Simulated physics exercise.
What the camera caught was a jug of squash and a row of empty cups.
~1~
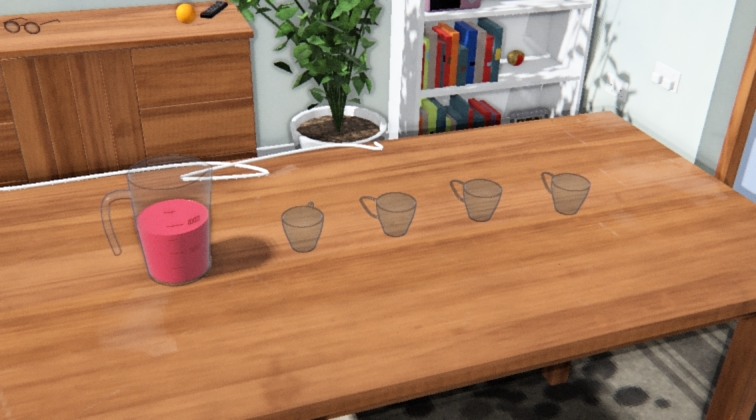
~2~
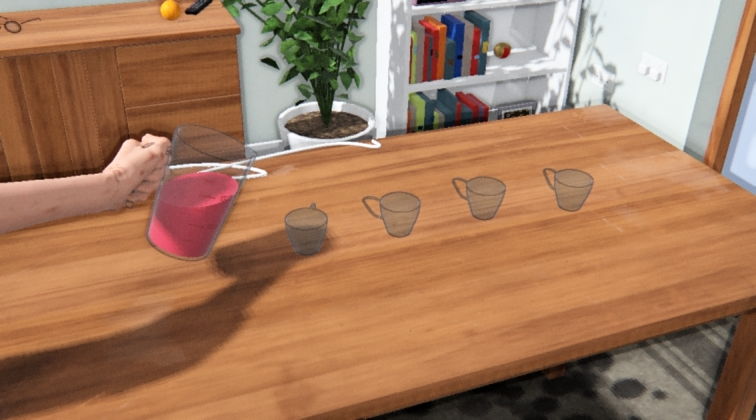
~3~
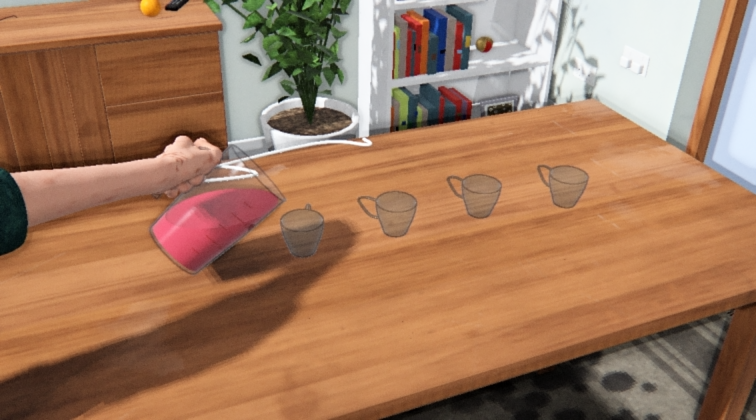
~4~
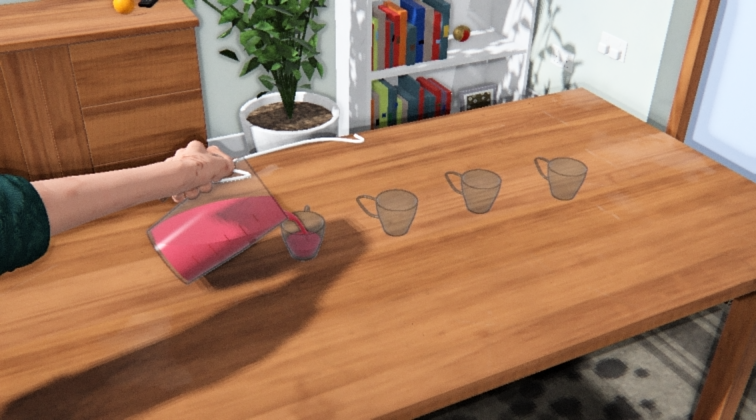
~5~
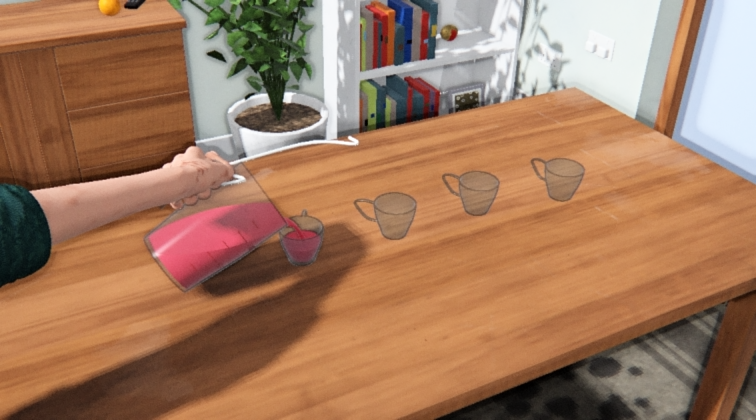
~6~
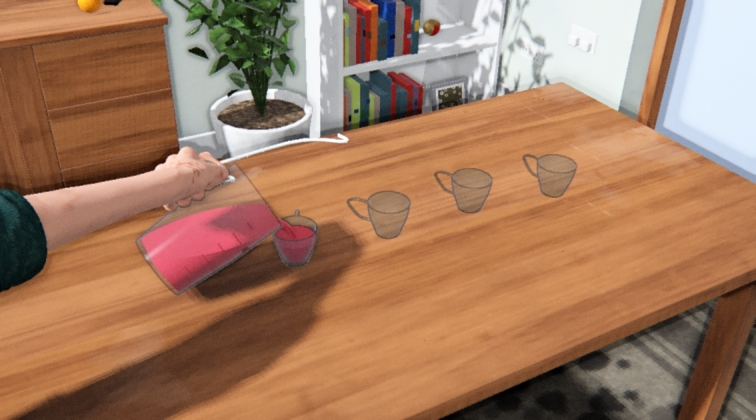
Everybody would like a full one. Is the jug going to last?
Looks like it's going to last to the final one.
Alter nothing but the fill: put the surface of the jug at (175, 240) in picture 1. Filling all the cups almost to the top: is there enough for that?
Short answer: Lacking.
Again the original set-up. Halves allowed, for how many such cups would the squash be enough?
I'd say near 6.0 of those.
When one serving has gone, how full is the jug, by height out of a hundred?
Roughly 45 per cent of its height.
Shortly, the first is about three quarters full.
Then, the first is done and the jug has about three quarters of its load.
At the finish, all four are full and about a third of the squash is over.
